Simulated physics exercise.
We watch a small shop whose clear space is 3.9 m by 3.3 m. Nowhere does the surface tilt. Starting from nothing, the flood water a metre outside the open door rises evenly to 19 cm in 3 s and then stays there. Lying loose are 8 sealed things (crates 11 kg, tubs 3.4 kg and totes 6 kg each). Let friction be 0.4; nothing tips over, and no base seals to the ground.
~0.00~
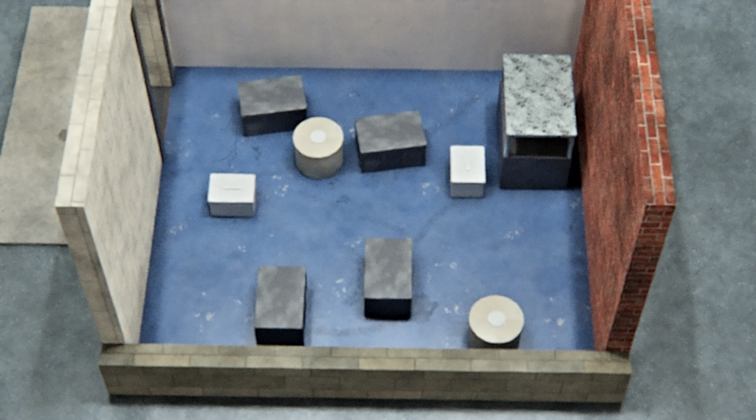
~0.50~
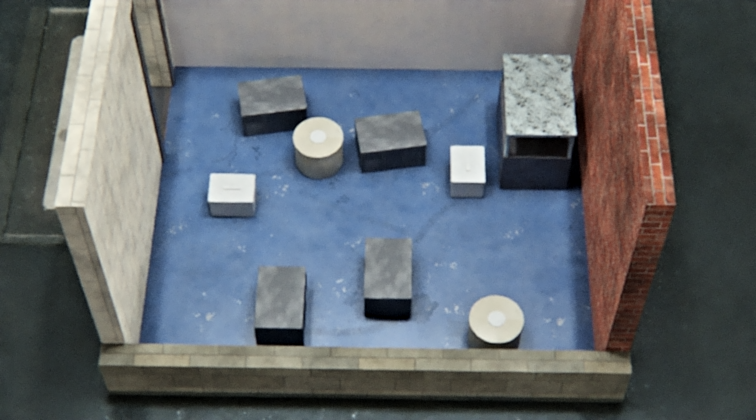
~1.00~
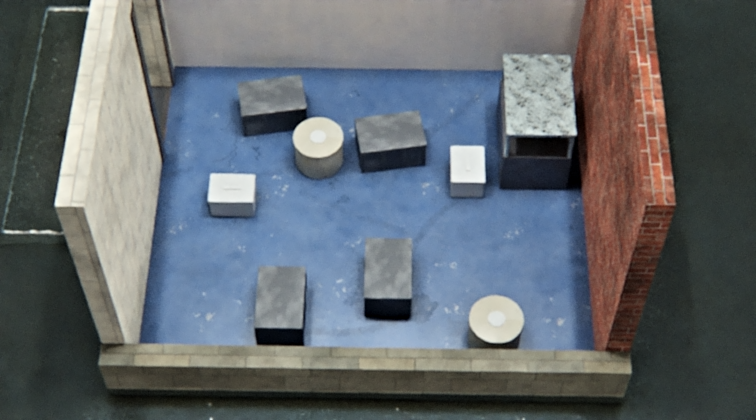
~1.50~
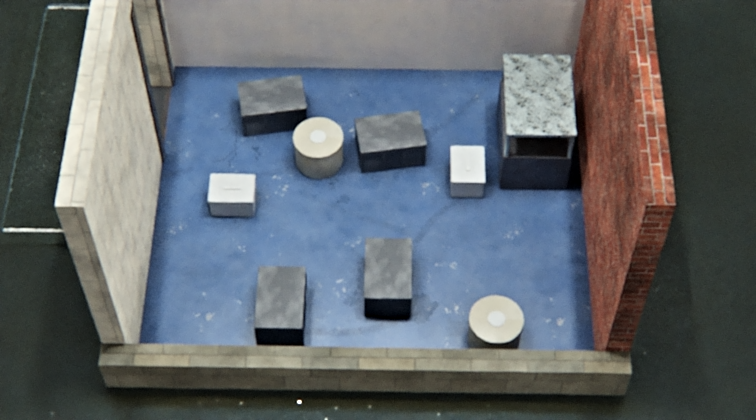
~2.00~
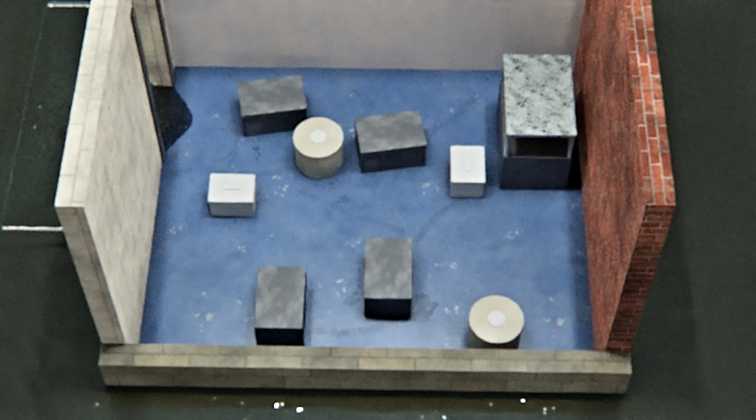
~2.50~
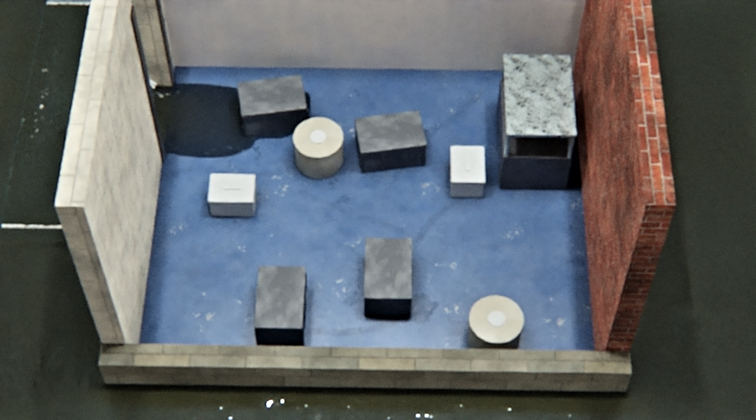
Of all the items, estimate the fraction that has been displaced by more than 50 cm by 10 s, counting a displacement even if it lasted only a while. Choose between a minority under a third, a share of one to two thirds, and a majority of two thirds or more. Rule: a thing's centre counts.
A share of one to two thirds.
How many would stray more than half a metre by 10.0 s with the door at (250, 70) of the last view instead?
Count: 6.
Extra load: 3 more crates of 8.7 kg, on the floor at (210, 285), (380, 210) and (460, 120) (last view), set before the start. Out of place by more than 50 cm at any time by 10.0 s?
The three, in order: Smaller shift, larger, larger.
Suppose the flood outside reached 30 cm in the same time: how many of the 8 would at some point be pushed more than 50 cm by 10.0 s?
In that case the number is 7.
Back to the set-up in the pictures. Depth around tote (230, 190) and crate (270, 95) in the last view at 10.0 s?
About 3 and 8 cm.
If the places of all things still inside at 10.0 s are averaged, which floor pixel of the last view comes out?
Around (405, 293).
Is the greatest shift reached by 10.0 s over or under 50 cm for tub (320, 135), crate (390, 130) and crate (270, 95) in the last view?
Order as asked - a bigger shift, a bigger shift, a bigger shift.
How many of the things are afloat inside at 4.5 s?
Count: 1.
After 3.5 s 0 of 8 are over 50 cm from their spots; 0 afloat.
After 4.5 s 1 of 8 are over 50 cm from their spots; 1 afloat.
After 7.0 s 4 of 8 are over 50 cm from their spots; 3 afloat.
After 10.0 s 4 of 8 are over 50 cm from their spots, and 4 have been at some point; 6 afloat.
